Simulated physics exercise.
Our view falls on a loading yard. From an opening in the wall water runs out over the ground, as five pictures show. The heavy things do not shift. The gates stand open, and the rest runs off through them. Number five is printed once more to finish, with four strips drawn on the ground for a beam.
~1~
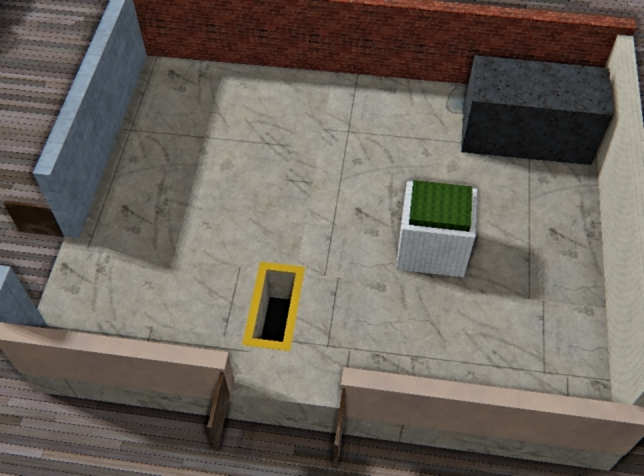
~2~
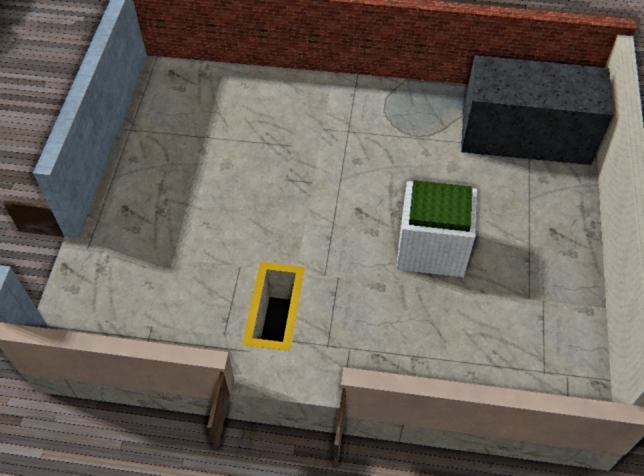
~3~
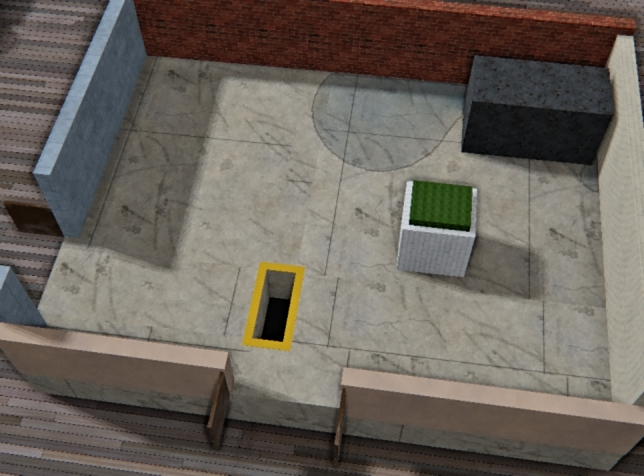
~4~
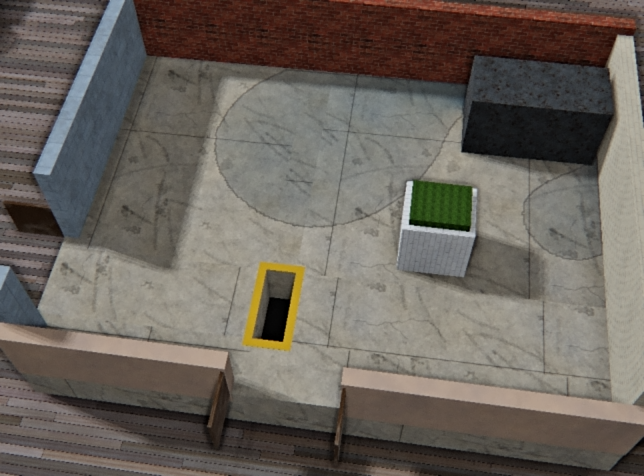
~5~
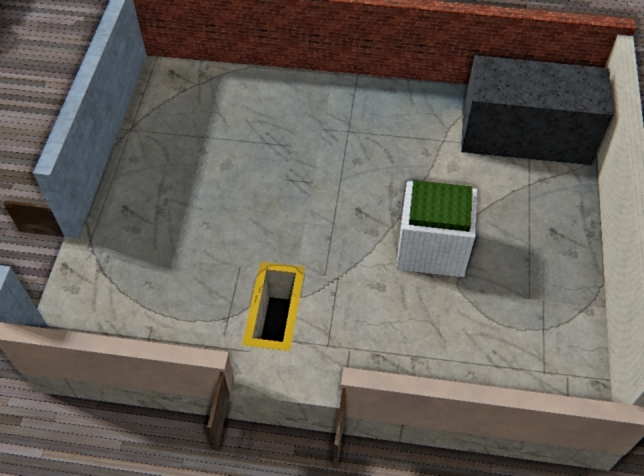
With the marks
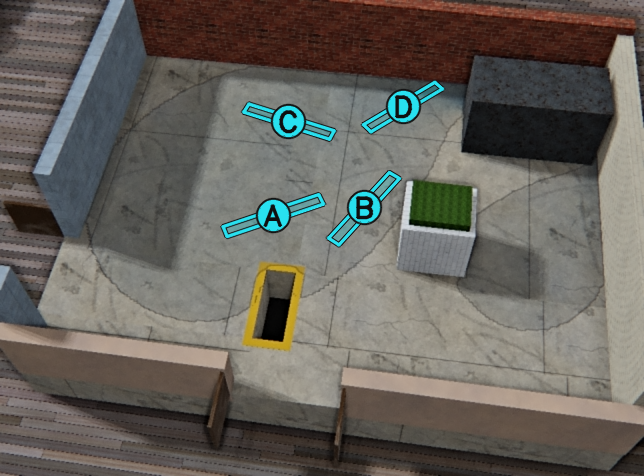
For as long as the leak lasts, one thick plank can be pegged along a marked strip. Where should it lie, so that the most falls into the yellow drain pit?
Go for D.
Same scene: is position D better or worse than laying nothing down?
It is better.
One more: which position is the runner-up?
The answer is C.
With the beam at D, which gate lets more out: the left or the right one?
The left one.
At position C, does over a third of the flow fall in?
No.
On the marked copy, A from (225, 231) to (321, 199); B from (333, 241) to (394, 175); C from (246, 108) to (331, 134); D from (367, 128) to (438, 85).
With A, about 13 % of the stream goes into the yellow drain pit, about 87 % out by the gates.
With B, about 13 % of the stream goes into the yellow drain pit, about 87 % out by the gates.
With C, about 19 % of the stream goes into the yellow drain pit, about 81 % out by the gates.
With D, about 30 % of the stream goes into the yellow drain pit, about 70 % out by the gates.
